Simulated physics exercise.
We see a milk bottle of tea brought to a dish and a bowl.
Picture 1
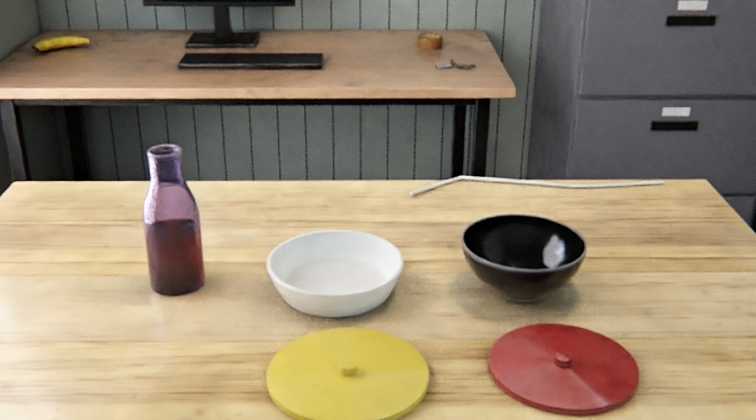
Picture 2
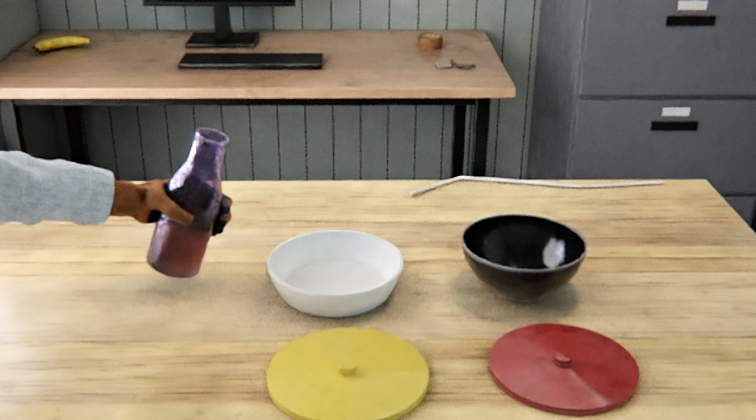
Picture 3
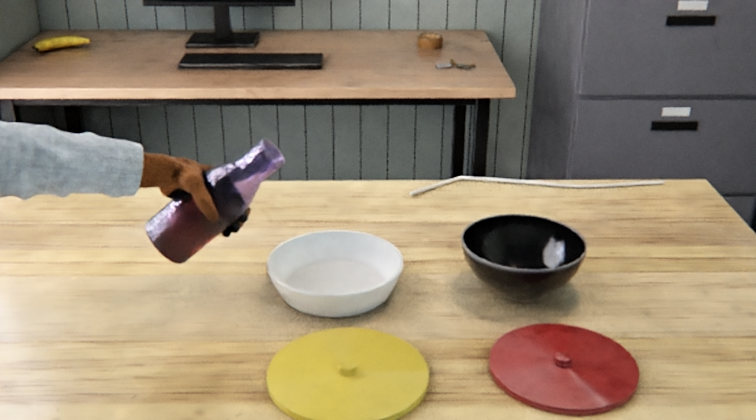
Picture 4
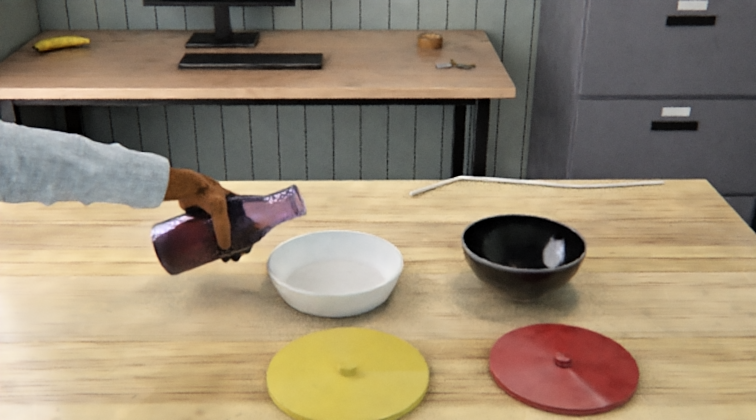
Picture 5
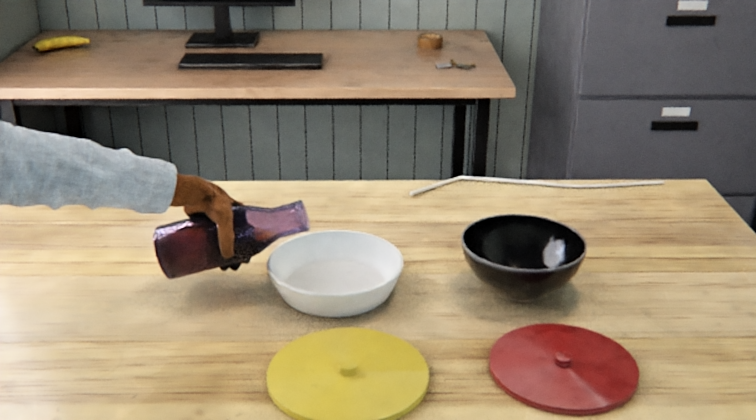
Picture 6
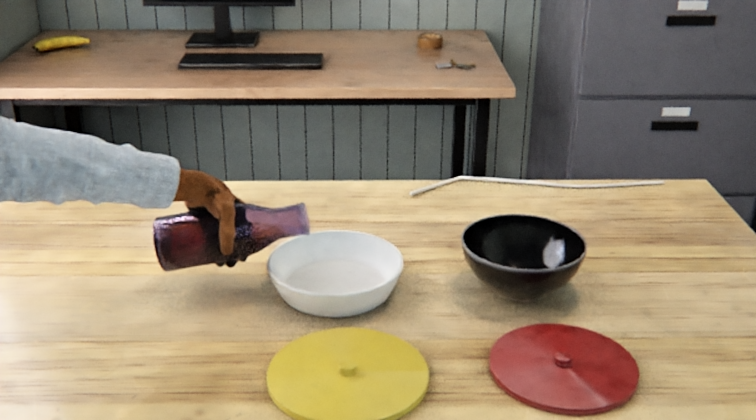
A hand lifting a glass bottle of dark reddish liquid from a wooden table and tilting it rightward beside a white dish.
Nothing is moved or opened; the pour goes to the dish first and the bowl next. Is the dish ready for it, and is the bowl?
The dish fills up; the bowl fills up.
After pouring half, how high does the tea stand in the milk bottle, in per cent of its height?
Close to 20 %.
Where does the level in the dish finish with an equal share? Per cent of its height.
Near 20 in a hundred.
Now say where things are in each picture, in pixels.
In the first frame, before the pour; milk bottle (172, 216) about a third full; dish (336, 276) open; bowl (521, 267) open.
In the second frame, the milk bottle is on its way; milk bottle (193, 199) tipped 20° with all of its load; dish (336, 276) open.
In the third frame, tilting; milk bottle (221, 196) tipped 50° with all of its load; bowl (521, 267) open.
In the fourth frame, no stream yet; milk bottle (234, 224) tipped 70° with all of its load; dish (336, 276) open.
In the fifth frame, still nothing leaves it; milk bottle (237, 233) tipped 75° with all of its load; bowl (521, 267) open.
In the sixth frame, on the point of pouring; milk bottle (236, 231) tipped 80° with all of its load; dish (336, 276) open; bowl (521, 267) open.
A moment on, the tea goes into the dish.
Further on, the tea goes into the bowl.
When it is over, the dish has its share inside; the bowl has its share inside.
